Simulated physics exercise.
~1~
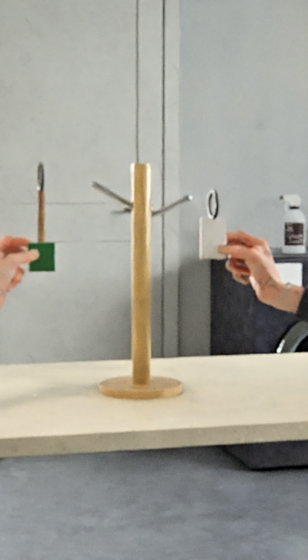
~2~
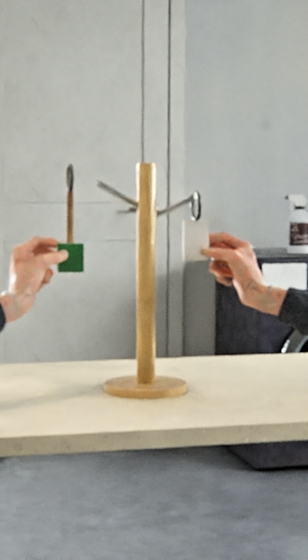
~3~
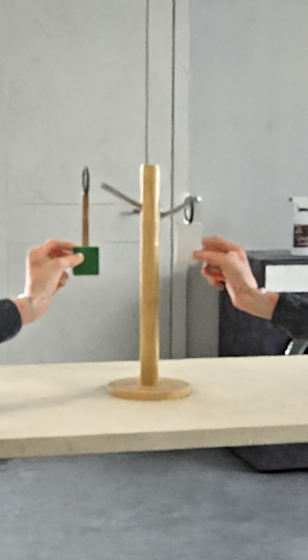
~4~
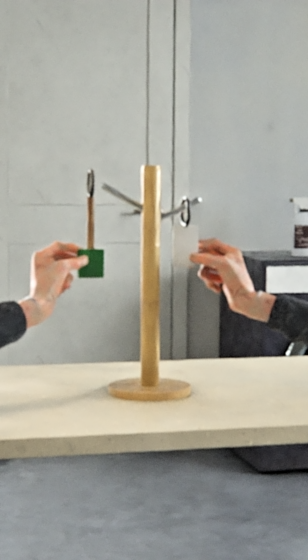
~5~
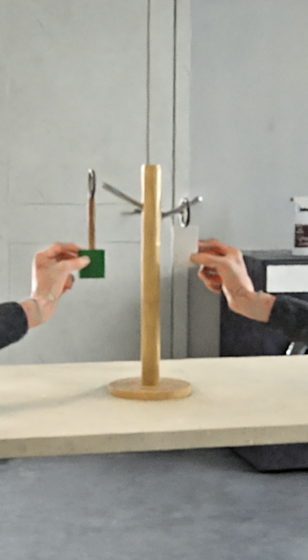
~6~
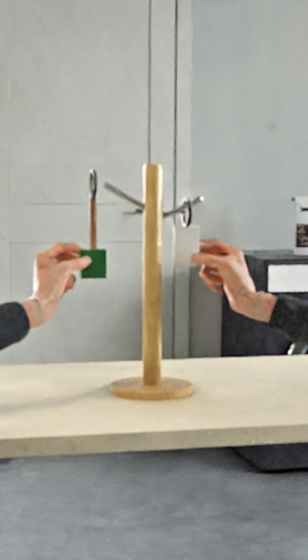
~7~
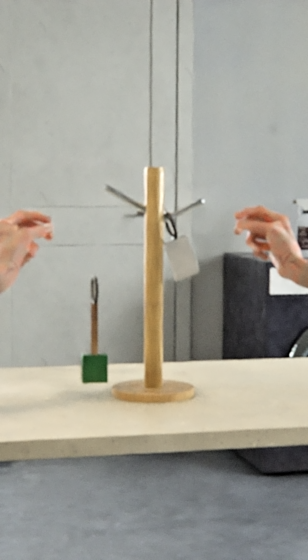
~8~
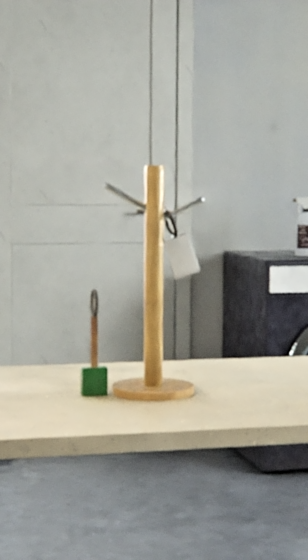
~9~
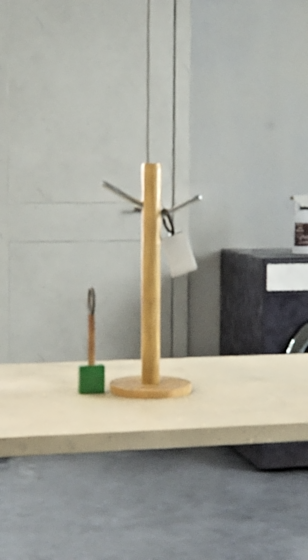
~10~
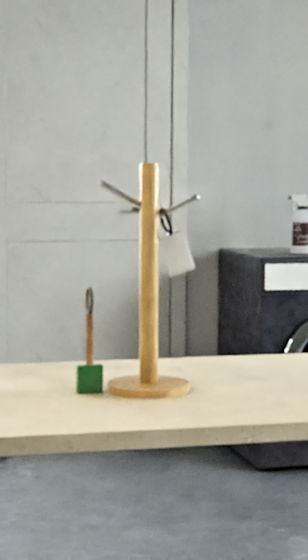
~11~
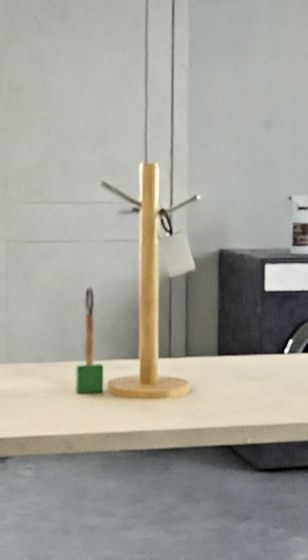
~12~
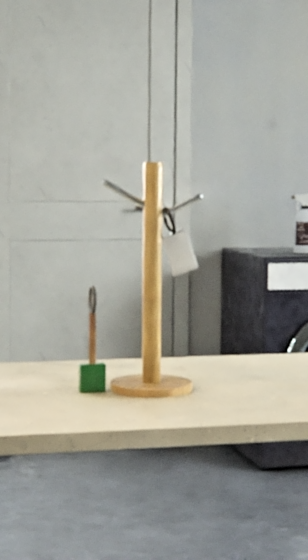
On a pale tabletop in a grey room, a wooden stand rises with a metal peg angled out on each side. One hand on the left holds a green block-shaped brush by its base, while another on the right holds a white tag, each topped by a dark loop. Both hands move inward, bringing the tag's loop to the right peg, while the brush stays short of the left one. After a brief pause, the hands let go and draw back. The brush drops upright to the table, and the tag tilts and stays hanging from the right peg.
